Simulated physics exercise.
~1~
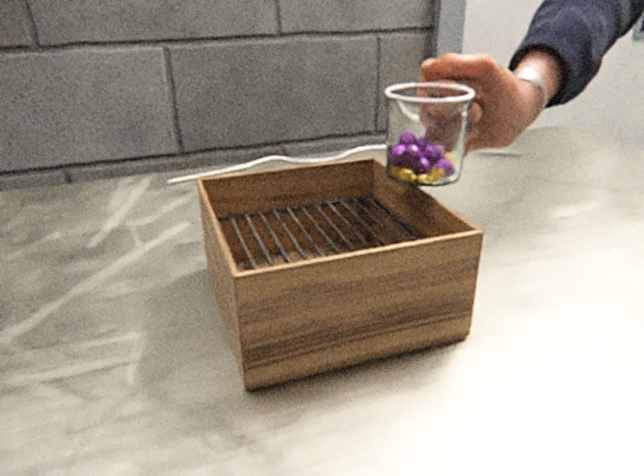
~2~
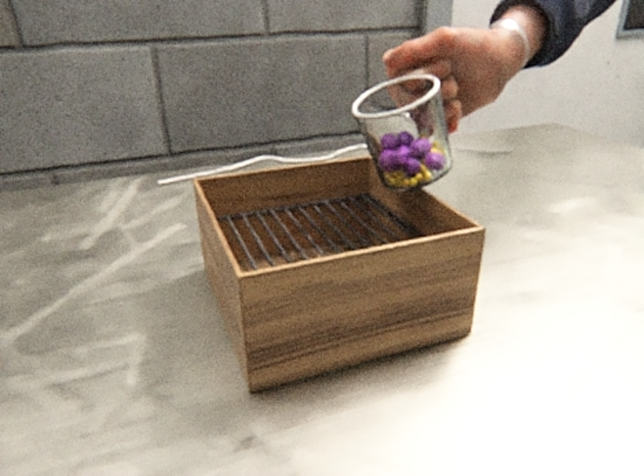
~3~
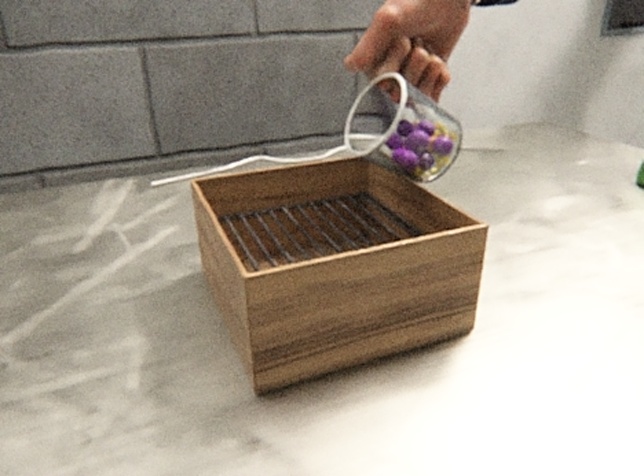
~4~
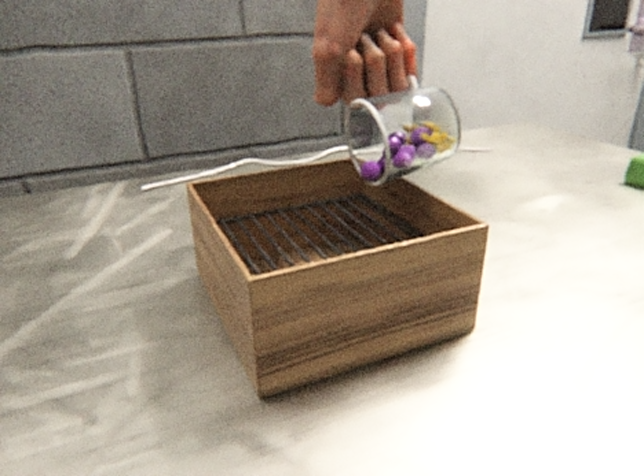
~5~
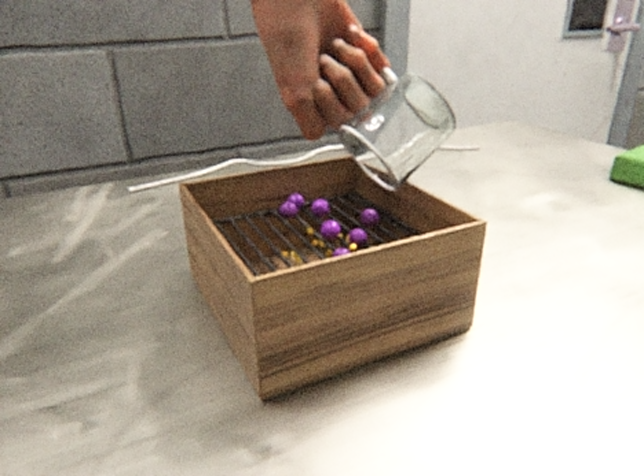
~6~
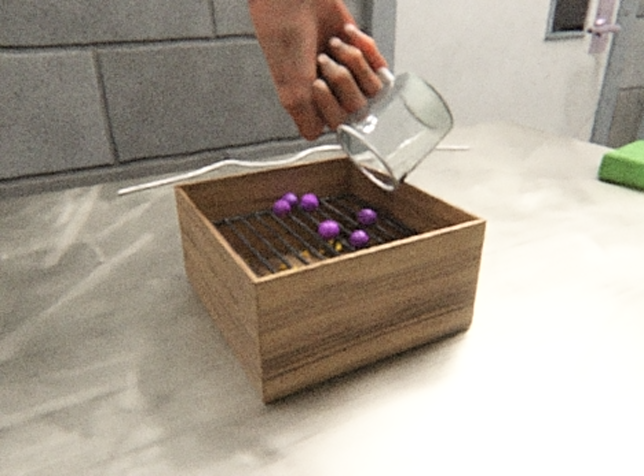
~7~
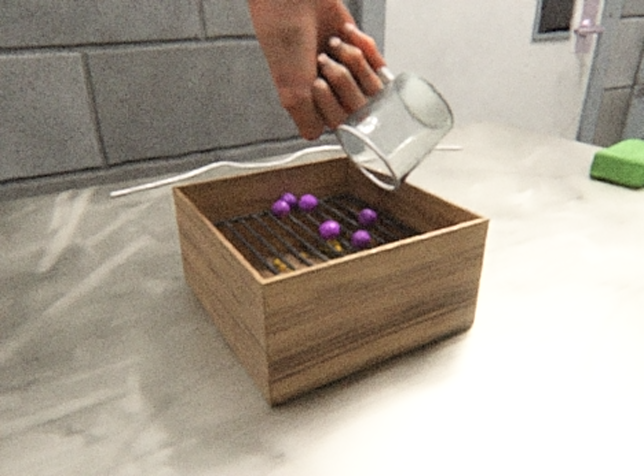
Hand tipping a clear cup of purple and yellow pieces over a wire-crossed wooden box, purple staying on top, yellow dropping below.
